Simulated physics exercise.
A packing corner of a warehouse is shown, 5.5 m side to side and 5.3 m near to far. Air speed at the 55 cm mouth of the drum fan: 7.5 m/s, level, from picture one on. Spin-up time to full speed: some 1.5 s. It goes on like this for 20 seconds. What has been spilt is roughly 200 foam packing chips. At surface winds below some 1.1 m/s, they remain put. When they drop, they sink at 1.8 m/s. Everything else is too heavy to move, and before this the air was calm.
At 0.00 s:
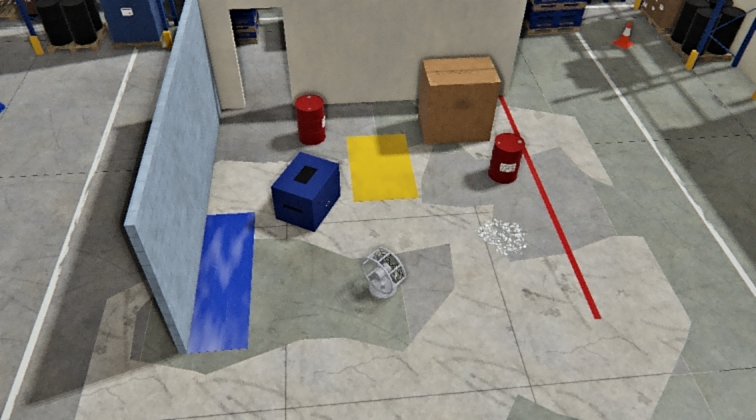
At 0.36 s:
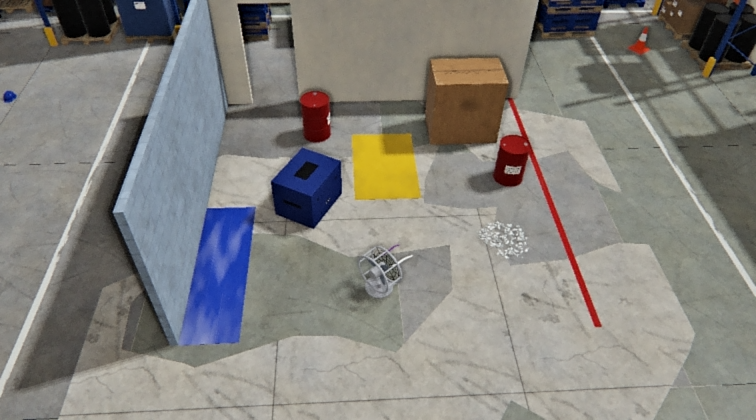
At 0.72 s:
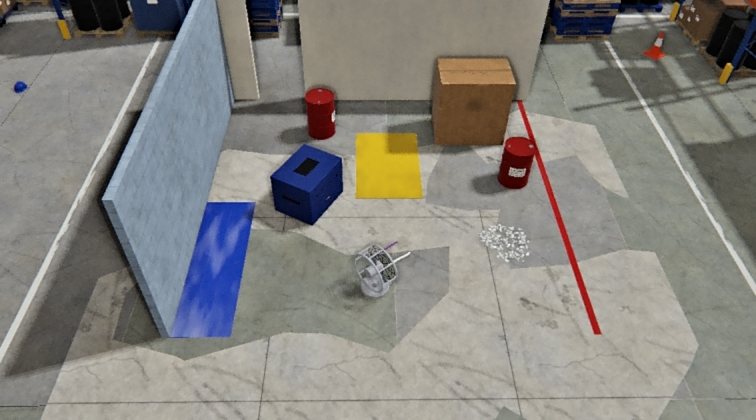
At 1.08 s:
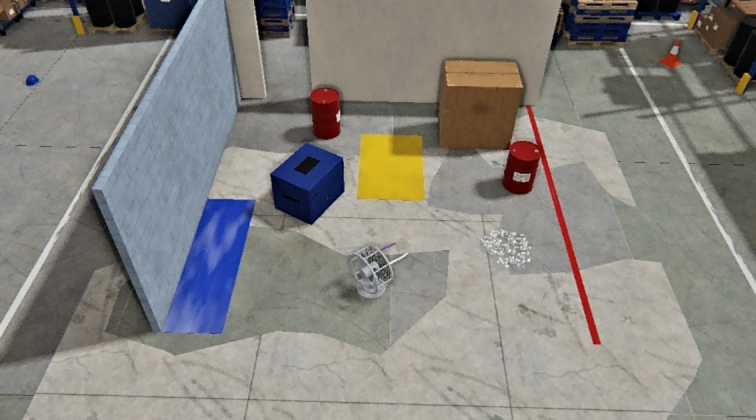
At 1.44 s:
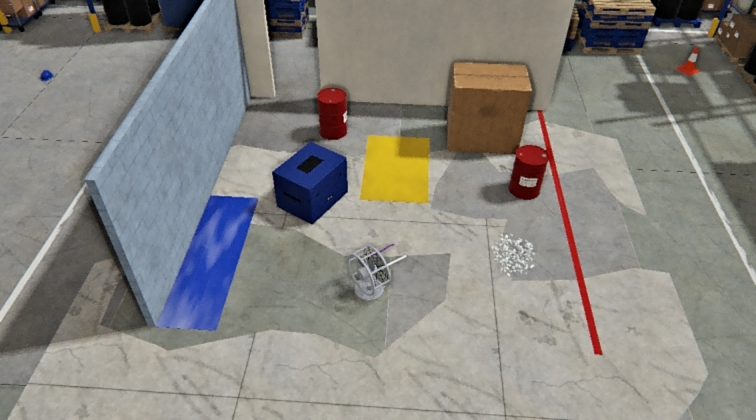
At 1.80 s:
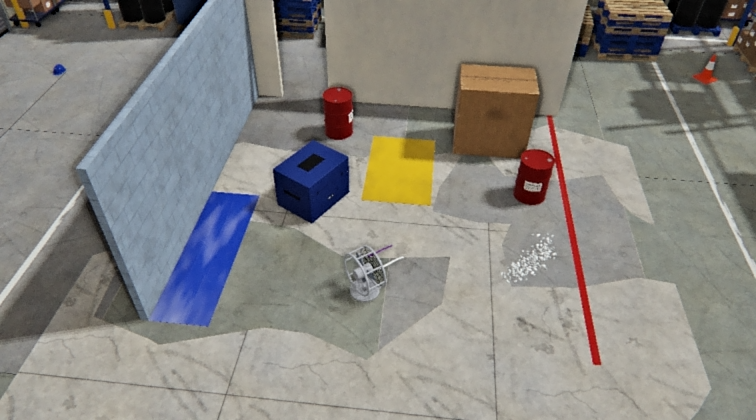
A warehouse corner with a grey concrete and pale stone-patterned floor is seen from high above, the view drifting gradually throughout. A light blue wall and blue floor patch stand left of a blue box, a yellow patch, two red barrels, a large brown carton and a red line, with a drum fan in front. White chips right of the fan lie still, then spread away from it, up and rightward.
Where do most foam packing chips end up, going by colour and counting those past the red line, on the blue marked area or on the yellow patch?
Most end up at the red one.
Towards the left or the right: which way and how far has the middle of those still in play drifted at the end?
The middle moved rightwards, roughly 0.4 m.
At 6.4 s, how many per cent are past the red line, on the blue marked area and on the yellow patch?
I'd say around 40 per cent at red, 0 per cent at blue, 0 per cent at yellow.
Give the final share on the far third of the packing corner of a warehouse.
I'd estimate around 0 per cent.
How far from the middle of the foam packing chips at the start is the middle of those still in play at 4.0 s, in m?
Roughly 0.4 m from where they started.
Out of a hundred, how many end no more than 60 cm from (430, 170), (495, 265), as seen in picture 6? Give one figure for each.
First spot about 0 %, second about 30 %.
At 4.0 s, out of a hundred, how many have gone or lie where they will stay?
About 30 per cent.
After 4.0 s, 0 % are on the yellow patch, 0 % on the blue marked area and 39 % past the red line; the middle of those still in play is near (537, 264); 30 % have settled or left.
After 6.4 s, 0 % are on the yellow patch, 0 % on the blue marked area and 44 % past the red line; the middle of those still in play is near (534, 264); 38 % have settled or left.
After 11.0 s, 0 % are on the yellow patch, 0 % on the blue marked area and 52 % past the red line; the middle of those still in play is near (534, 266); 49 % have settled or left.
After 20.0 s, at the end, 0 % are on the yellow patch, 0 % on the blue marked area and 54 % past the red line; the middle of those still in play is near (533, 268).
